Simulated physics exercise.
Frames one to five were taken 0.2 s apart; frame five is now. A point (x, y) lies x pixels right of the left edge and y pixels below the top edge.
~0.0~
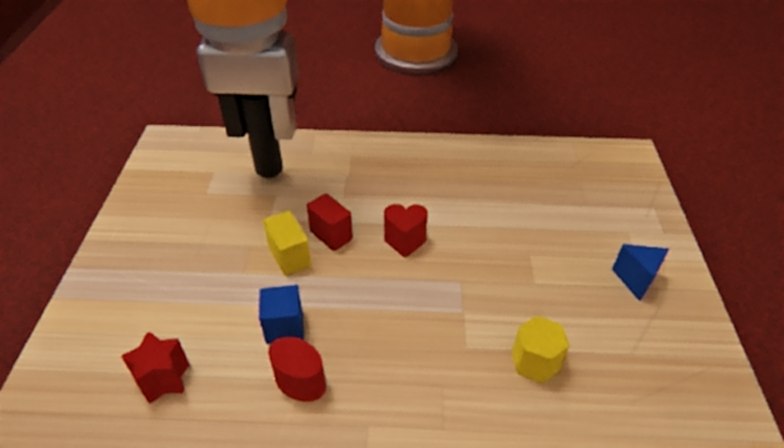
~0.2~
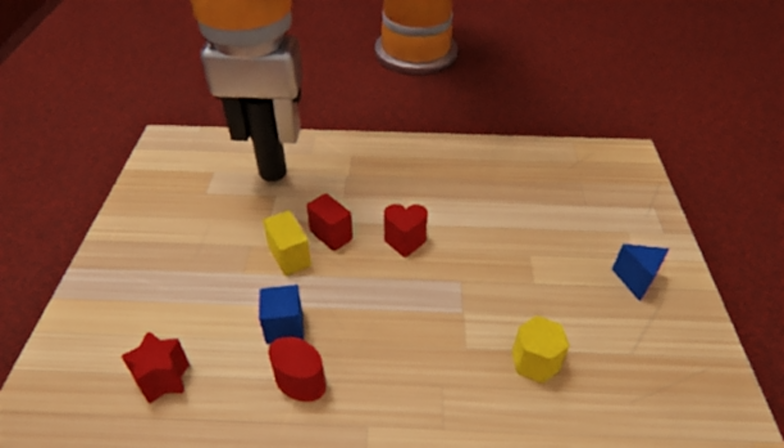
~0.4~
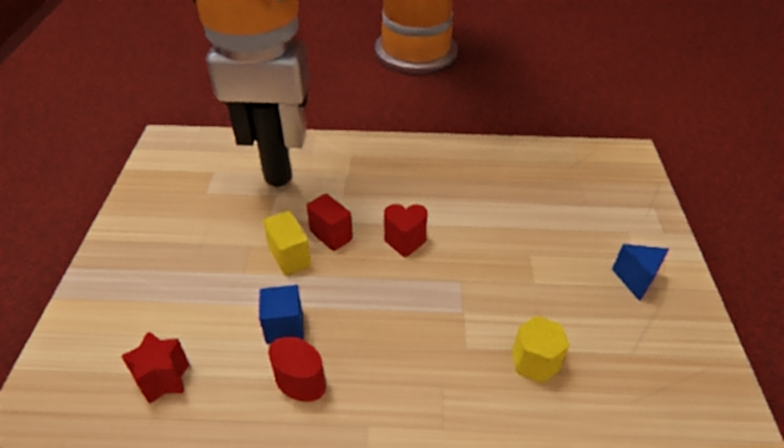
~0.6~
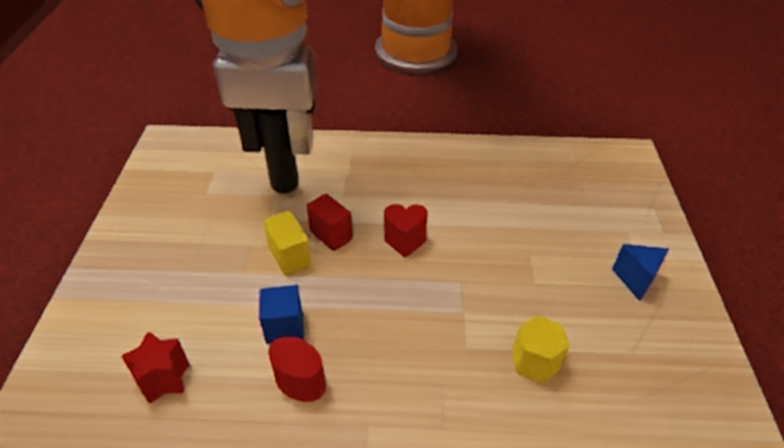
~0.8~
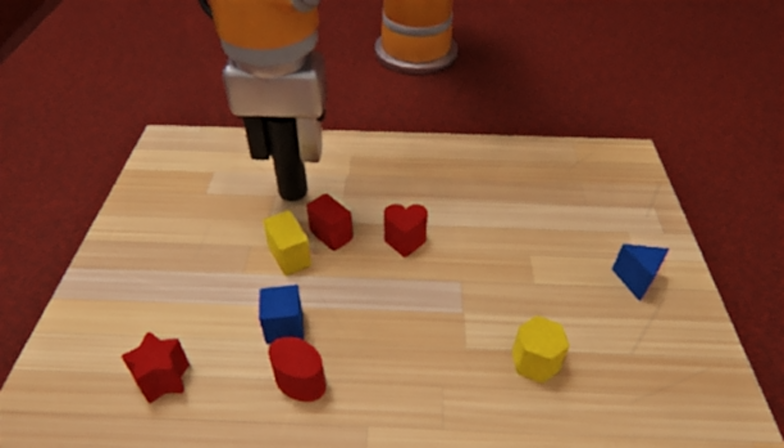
A robot arm with a dark post at its tip starts near the upper left of a wooden board, above a yellow block and a red block. It slides a short way down and to the right, drawing closer to the two blocks, while all the scattered red, blue and yellow shapes stay still.
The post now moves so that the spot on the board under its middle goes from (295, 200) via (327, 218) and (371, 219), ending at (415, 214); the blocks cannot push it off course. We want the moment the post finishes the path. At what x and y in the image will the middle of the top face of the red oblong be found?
I'd expect the centre of its top face to be at (344, 220).
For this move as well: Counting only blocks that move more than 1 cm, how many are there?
My best guess is that a single block moves over 1 cm.
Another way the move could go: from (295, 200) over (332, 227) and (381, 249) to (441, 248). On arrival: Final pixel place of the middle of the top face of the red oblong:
That would be at about pixel (362, 249).
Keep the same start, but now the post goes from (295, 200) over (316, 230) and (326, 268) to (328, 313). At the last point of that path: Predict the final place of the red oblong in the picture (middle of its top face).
The top centre is at (362, 232).
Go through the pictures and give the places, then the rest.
Post's lower end at (269, 170); red oblong at (329, 208); red heart-shaped block at (406, 215), in the first frame.
Post at (273, 174); blocks still, in the second frame.
Post at (278, 179); blocks still, in the third frame.
Post at (285, 185); blocks still, in the fourth frame.
Post at (293, 193); red oblong at (329, 208); red heart-shaped block at (406, 215), in the fifth frame.
What follows on the original path. One third of the way, post at (327, 211); red oblong at (337, 216), turned 20° clockwise.
Two thirds of the way, post at (372, 212); red oblong at (344, 220), turned 40° clockwise.
At the end, post at (416, 207); red oblong at (344, 220), turned 40° clockwise; red heart-shaped block still.
